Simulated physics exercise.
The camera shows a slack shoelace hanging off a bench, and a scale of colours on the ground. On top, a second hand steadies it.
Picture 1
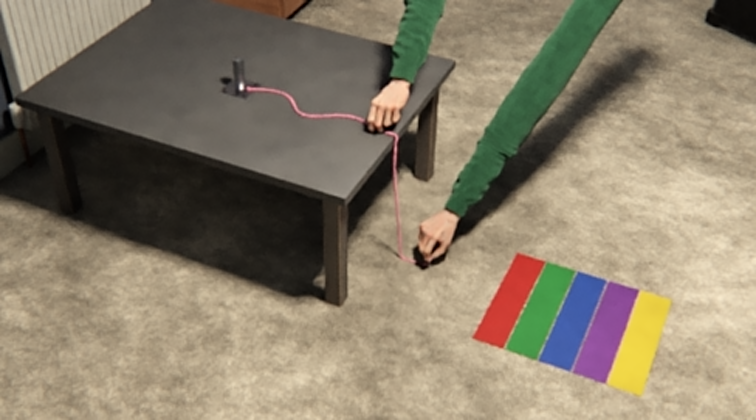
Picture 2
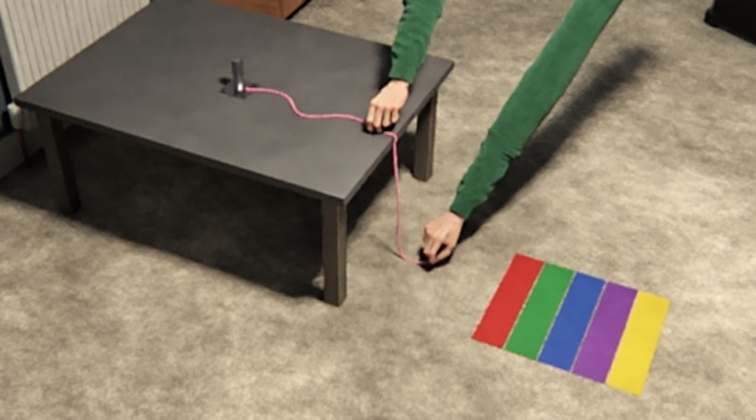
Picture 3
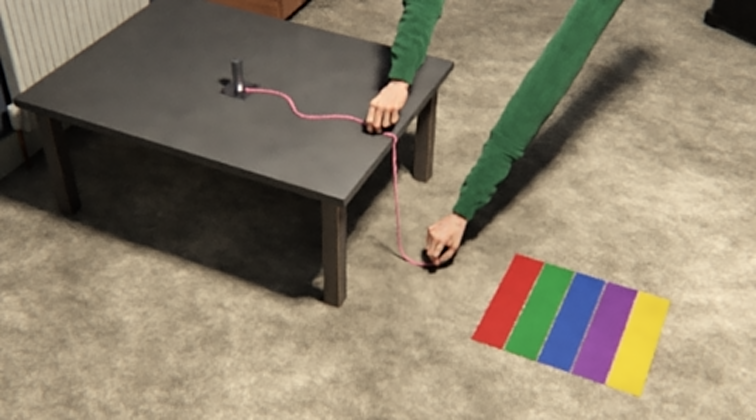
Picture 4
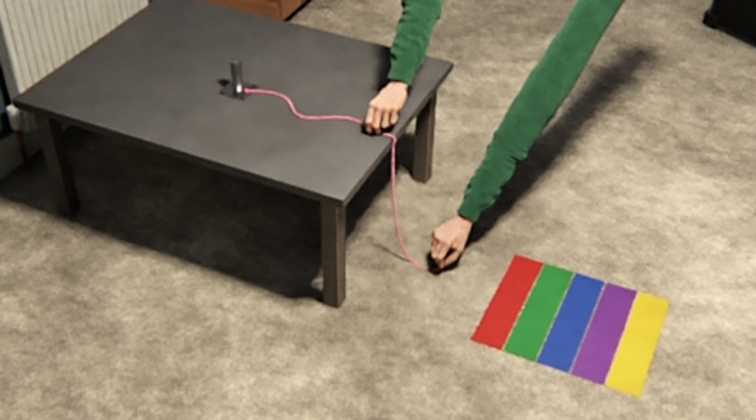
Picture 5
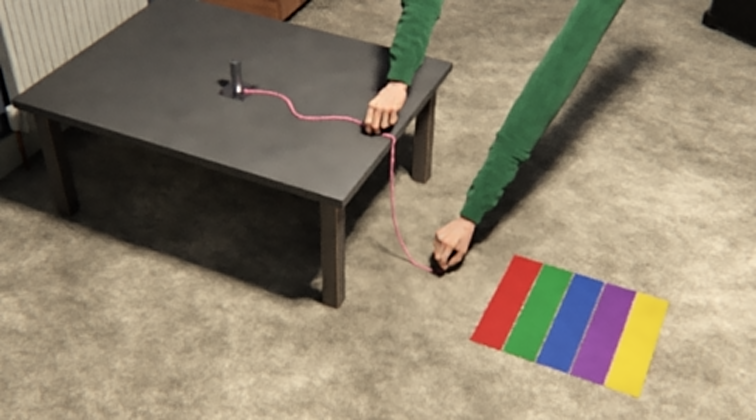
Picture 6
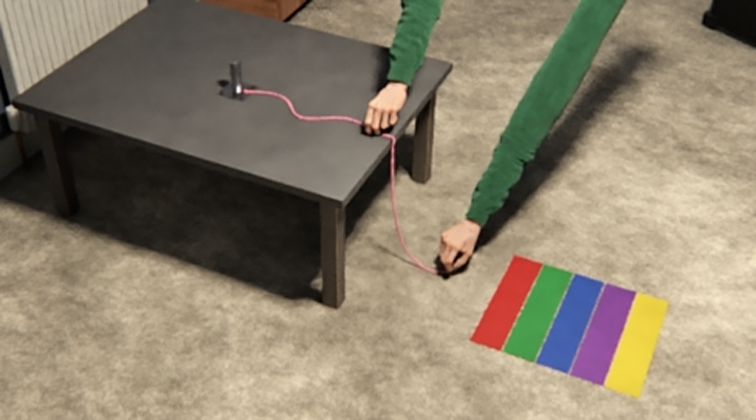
A hand in a green sleeve draws the loose end of a slack pink shoelace slightly rightward near the floor, toward a strip of five colours, while another hand stays on the shoelace at the dark bench's edge.
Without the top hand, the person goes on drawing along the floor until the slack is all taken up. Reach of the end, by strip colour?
Green.
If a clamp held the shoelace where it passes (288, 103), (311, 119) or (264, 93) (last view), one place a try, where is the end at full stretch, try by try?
The pixel places are (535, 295), (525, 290) and (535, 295), one per try.
Soon after, end near (485, 278); short of the strips.
After that, end near (520, 289); over red.
At the stop, end near (540, 296); over green. It halts on the green strip.
